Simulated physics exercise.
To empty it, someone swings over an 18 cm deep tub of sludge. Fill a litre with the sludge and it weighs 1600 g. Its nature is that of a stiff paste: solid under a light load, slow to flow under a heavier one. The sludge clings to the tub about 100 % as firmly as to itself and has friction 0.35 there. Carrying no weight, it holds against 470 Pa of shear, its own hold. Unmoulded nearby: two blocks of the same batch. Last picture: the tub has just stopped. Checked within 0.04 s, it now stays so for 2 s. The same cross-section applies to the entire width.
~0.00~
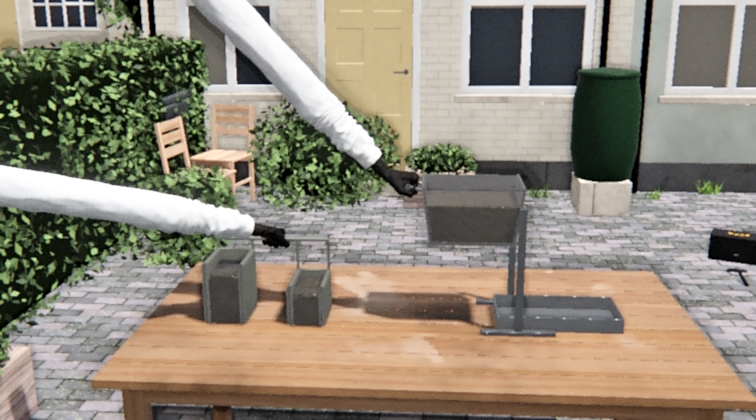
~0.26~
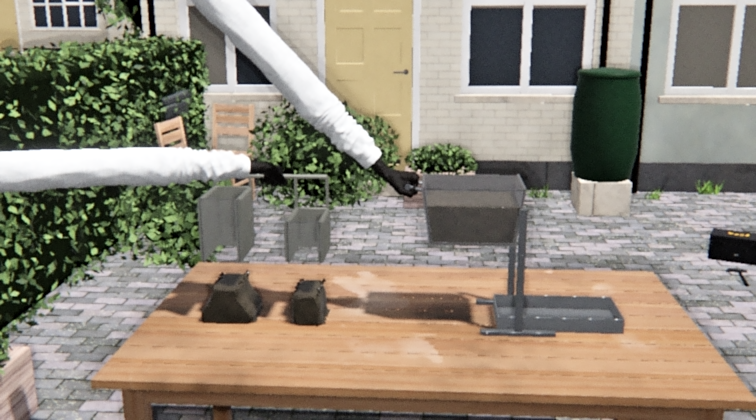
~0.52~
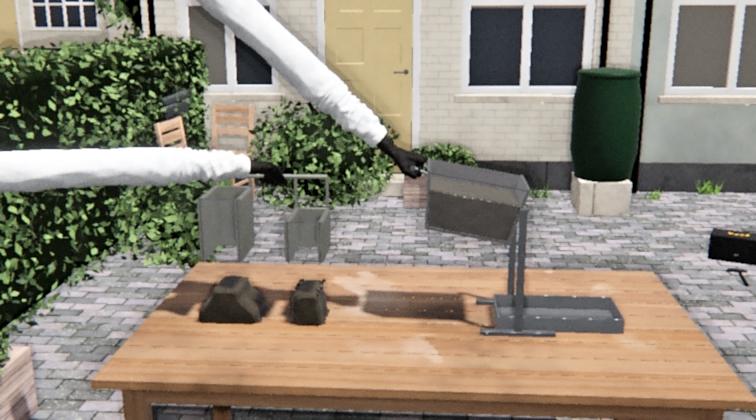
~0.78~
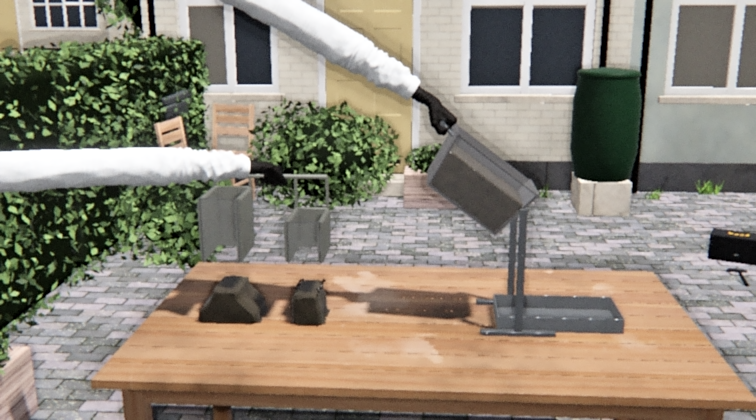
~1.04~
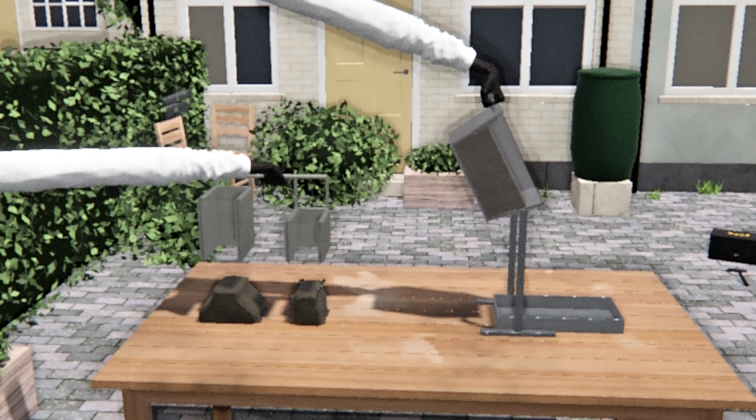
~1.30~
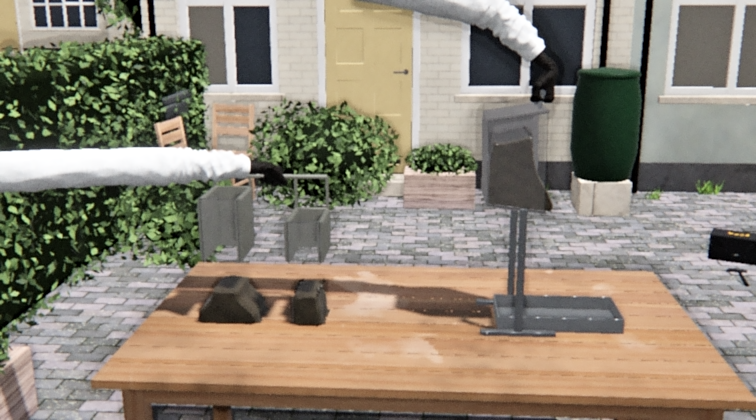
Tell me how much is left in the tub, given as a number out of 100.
It should be close to 33 out of 100.
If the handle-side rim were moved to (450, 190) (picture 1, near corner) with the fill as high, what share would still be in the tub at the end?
Then near 45 % stays in the tub.
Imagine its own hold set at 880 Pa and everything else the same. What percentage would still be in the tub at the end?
About 45 per cent.
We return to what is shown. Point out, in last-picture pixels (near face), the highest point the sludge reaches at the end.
I'd point to somewhere around (512, 186).
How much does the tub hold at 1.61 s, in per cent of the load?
The tub holds some 40 % at that moment.
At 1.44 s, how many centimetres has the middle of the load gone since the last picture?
Something like 7 cm, I'd say.
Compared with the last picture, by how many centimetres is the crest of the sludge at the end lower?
The top ends up some 15 cm below its level in the last picture.
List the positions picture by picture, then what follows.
In the first frame, handle-side rim at (425, 188), tilt 0 degrees; top of the sludge at (478, 206); blocks stand 18 cm, 11 cm (left to right).
In the second frame, handle-side rim at (425, 188), tilt 0 degrees; top of the sludge at (478, 206); blocks stand 13 cm, 11 cm (left to right).
In the third frame, handle-side rim at (430, 172), tilt 10 degrees; top of the sludge at (434, 190); blocks stand 12 cm, 11 cm (left to right).
In the fourth frame, handle-side rim at (459, 135), tilt 37 degrees; top of the sludge at (453, 153); blocks stand 12 cm, 11 cm (left to right).
In the fifth frame, handle-side rim at (503, 113), tilt 64 degrees; top of the sludge at (487, 127); blocks stand 12 cm, 11 cm (left to right).
In the sixth frame, handle-side rim at (549, 113), tilt 89 degrees; top of the sludge at (531, 139); blocks stand 12 cm, 11 cm (left to right).
After 1.44 s, the tub is at 89 degrees and holds 74 %.
After 1.61 s, the tub is at 89 degrees and holds 42 %.
After 1.78 s, the tub is at 89 degrees and holds 33 %.
After 1.95 s, the tub is at 89 degrees and holds 33 %.
After 3.30 s, at the end, the tub is at 89 degrees and holds 33 %.
